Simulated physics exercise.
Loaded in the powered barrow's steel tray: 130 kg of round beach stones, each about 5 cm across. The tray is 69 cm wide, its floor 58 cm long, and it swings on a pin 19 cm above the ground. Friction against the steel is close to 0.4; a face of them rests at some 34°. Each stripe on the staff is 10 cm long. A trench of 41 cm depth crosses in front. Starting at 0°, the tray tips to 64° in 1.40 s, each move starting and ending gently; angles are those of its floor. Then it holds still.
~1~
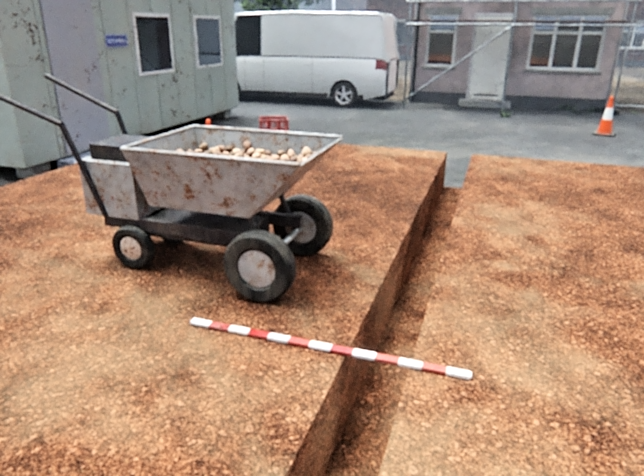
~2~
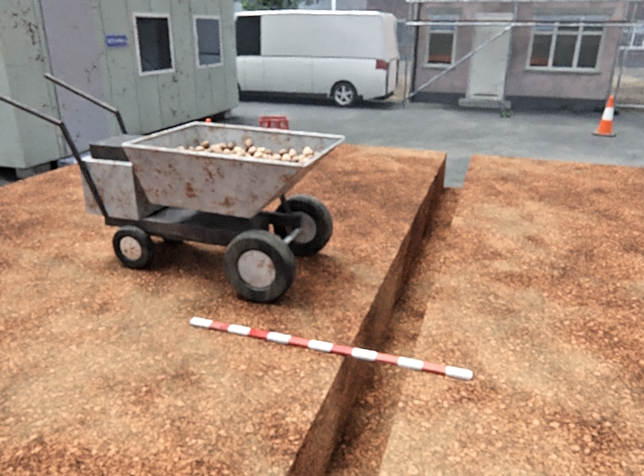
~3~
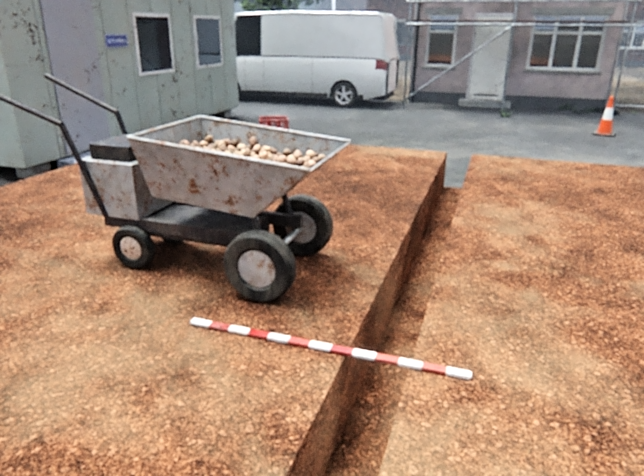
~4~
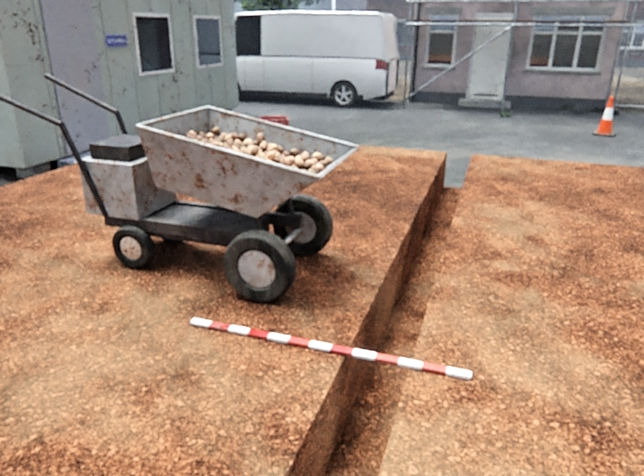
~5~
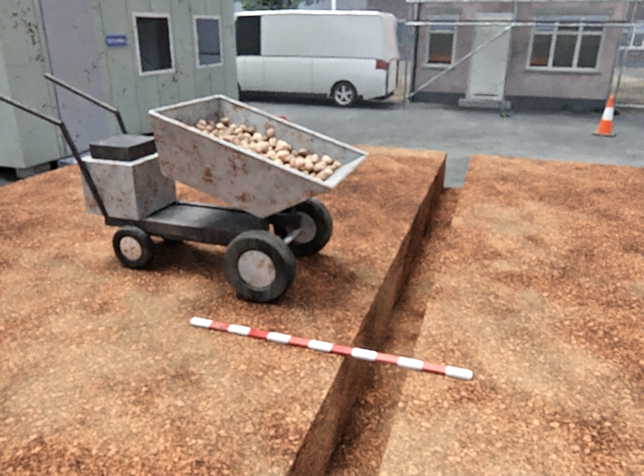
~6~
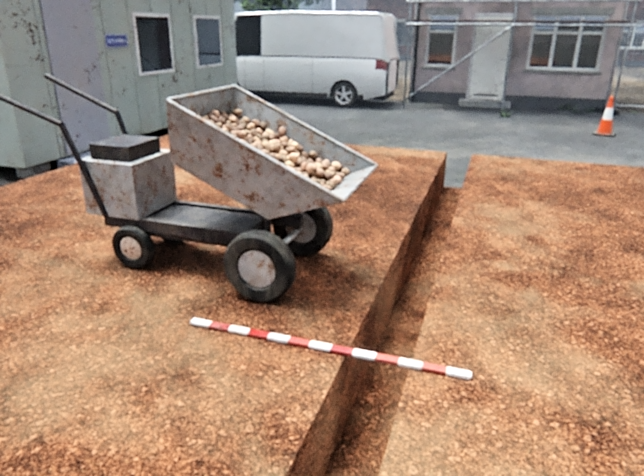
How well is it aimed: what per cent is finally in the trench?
About 56 per cent.
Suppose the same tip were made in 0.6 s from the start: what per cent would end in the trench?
Then about 40 per cent.
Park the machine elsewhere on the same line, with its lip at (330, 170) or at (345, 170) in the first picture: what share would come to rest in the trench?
Near 25 per cent from the first place, 10 from the second.
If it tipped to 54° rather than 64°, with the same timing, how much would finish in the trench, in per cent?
Then about 60 per cent.
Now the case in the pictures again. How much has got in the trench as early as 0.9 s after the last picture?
Some 25 per cent.
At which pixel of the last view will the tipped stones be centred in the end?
Near (421, 340).
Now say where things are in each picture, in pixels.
The first frame shows lip at (300, 165), floor tilted 0°, highest stones at (281, 157).
In the second frame, the tray is at 1°, its lip at (302, 166); the top of the load is at (276, 156).
In the third frame, the tray is at 5°, its lip at (309, 171); the top of the load is at (215, 144).
The fourth frame shows lip at (320, 178), floor tilted 10°, highest stones at (213, 136).
The fifth frame shows lip at (331, 188), floor tilted 17°, highest stones at (210, 127).
In the sixth frame, the tray is at 25°, its lip at (343, 201); the top of the load is at (222, 118).
Then, 0.5 s after the last picture the floor is at 54°, 100 % in the tray; the foremost stones are at (370, 233).
Then, 0.9 s after the last picture the floor is at 64°, 59 % in the tray, 25 % in the trench, 17 % past the trench; the foremost stones are at (471, 307).
Then, 1.3 s after the last picture the floor is at 64°, 20 % in the tray, 38 % in the trench, 42 % past the trench; the foremost stones are at (581, 318).
Then, 3.2 s after the last picture the floor is at 64°, 0 % in the tray, 56 % in the trench, 44 % past the trench; the foremost stones are past the picture's edge.
